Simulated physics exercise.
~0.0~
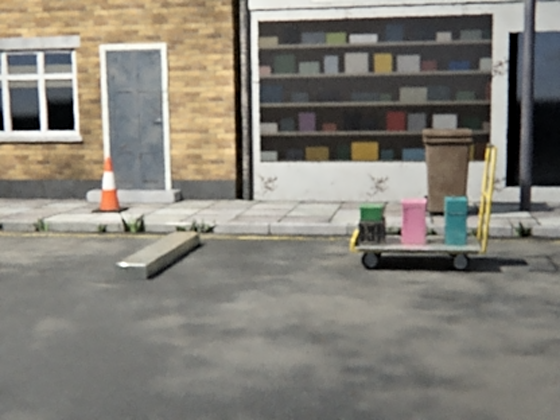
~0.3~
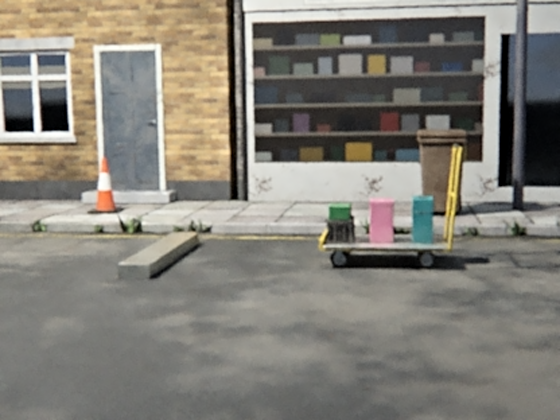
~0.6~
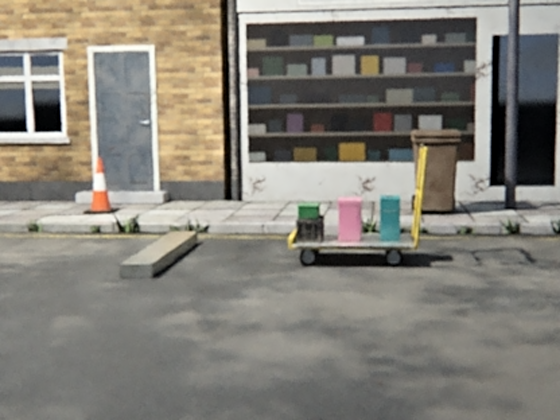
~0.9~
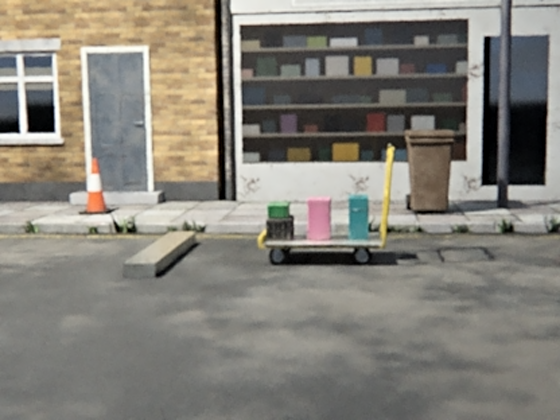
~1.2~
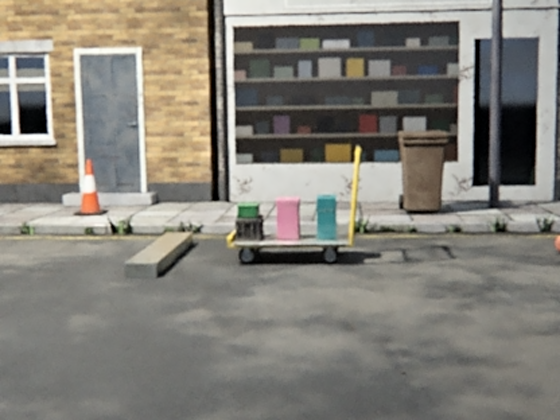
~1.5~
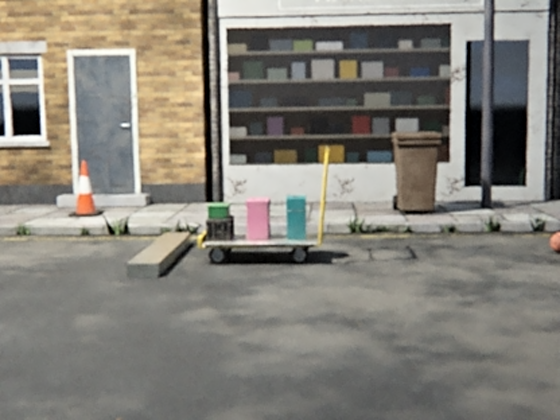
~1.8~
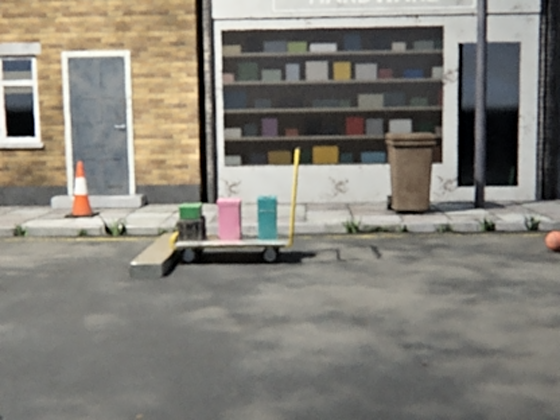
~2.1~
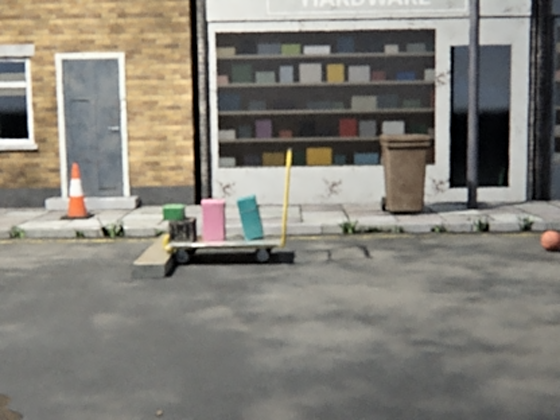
A goods trolley carrying a black crate with a green tote on top, a pink tote and a teal toolbox rolls left along the road to a low raised kerb, where the green tote shifts left and the teal toolbox leans left, the load still aboard.
